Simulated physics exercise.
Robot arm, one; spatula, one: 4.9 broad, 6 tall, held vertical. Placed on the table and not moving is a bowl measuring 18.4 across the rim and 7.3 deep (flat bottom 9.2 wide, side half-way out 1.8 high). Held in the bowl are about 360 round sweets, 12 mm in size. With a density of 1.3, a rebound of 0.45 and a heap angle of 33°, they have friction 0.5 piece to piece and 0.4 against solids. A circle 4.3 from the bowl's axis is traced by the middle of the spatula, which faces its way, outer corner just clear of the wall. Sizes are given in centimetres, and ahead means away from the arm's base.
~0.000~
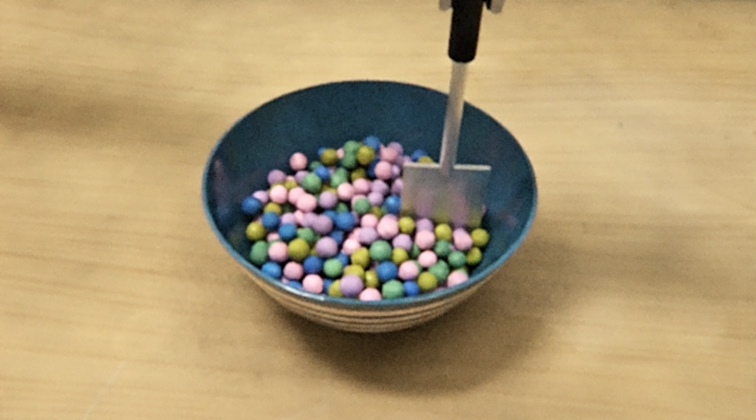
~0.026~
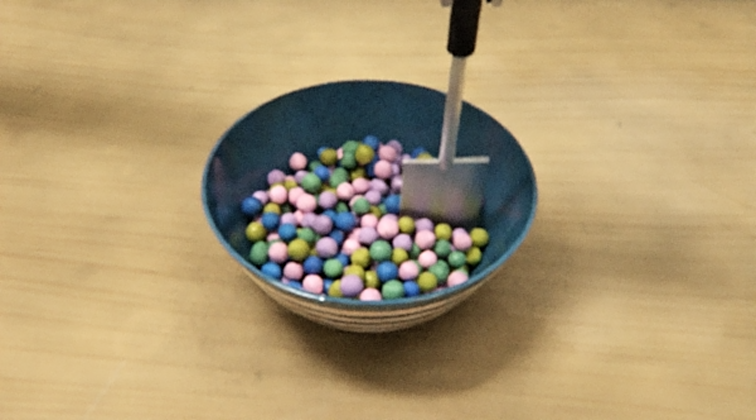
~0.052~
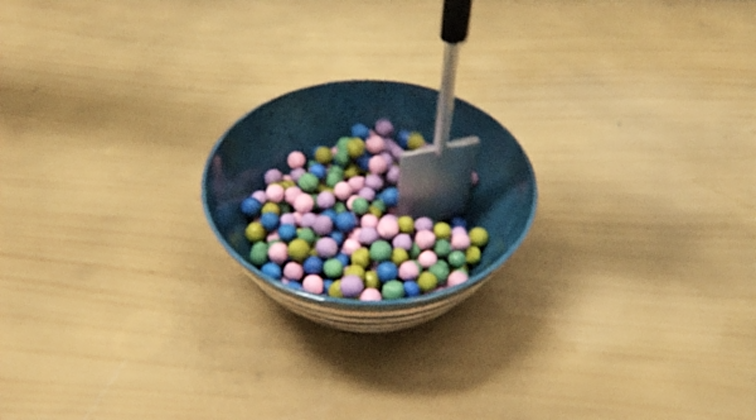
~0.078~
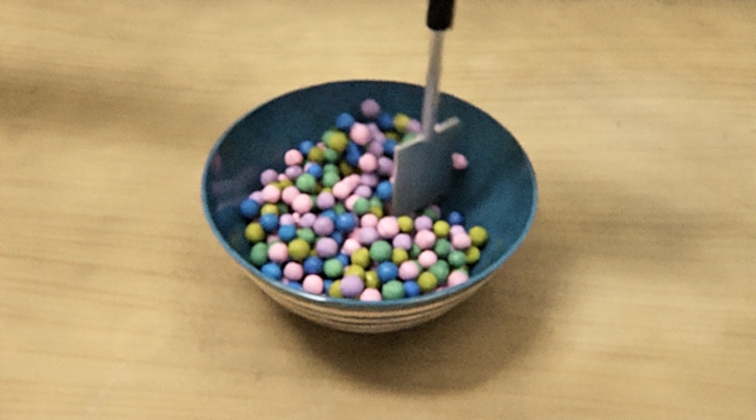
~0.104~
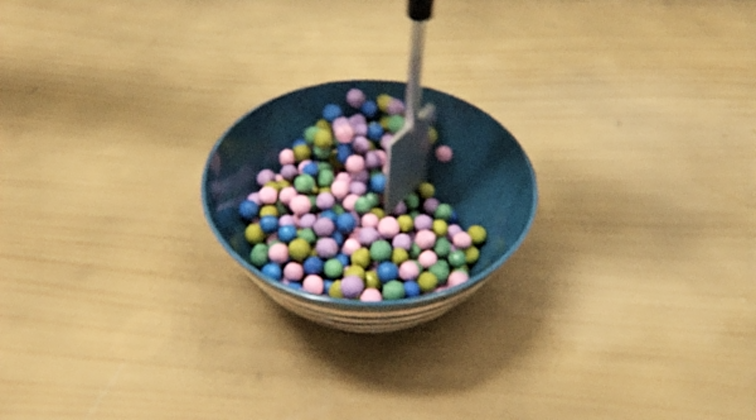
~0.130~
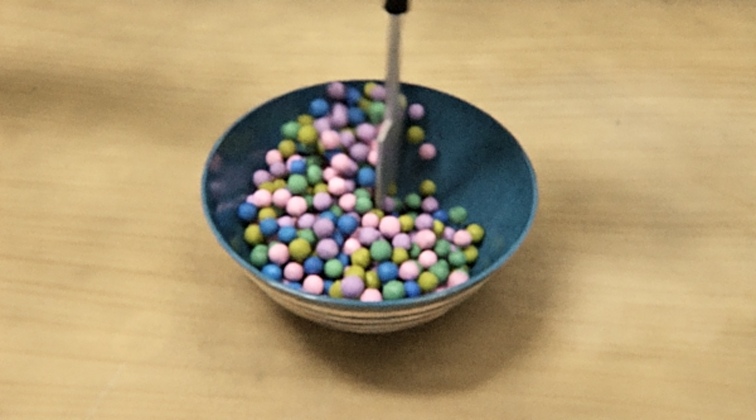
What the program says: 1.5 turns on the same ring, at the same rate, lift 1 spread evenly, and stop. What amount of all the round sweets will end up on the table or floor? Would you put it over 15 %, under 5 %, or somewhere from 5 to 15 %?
I would put it over 15 %.
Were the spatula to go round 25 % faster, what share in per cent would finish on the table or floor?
In that case it comes to around 30 percent.
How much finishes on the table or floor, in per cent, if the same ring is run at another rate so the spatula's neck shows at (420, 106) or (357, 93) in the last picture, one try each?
About 10 and 35 per cent.
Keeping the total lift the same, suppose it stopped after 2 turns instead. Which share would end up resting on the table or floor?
Roughly 30 percent would end up there.
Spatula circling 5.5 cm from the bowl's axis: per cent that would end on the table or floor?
Then about 0 per cent.
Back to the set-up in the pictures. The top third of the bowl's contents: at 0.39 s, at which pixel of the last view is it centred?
Centre of upper third: Approx. (388, 263) px.
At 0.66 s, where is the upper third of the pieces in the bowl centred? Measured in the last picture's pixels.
About (358, 135).
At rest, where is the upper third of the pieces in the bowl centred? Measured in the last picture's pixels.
The centre is near pixel (310, 253).
After 0.39 s, 256° round, highest piece 11 above the table; 327 in the bowl, 20 on the table or floor, 16 in flight or on the tool.
After 0.66 s, 76° round, highest piece 9 above the table; 291 in the bowl, 60 on the table or floor, 12 in flight or on the tool.
After 0.99 s, 180° round, highest piece 7 above the table; 281 in the bowl, 82 on the table or floor.
After 1.69 s, 180° round, highest piece 7 above the table; 281 in the bowl, 82 on the table or floor.
At rest, 281 in the bowl, 82 on the table or floor. That is 23 % on the table or floor.
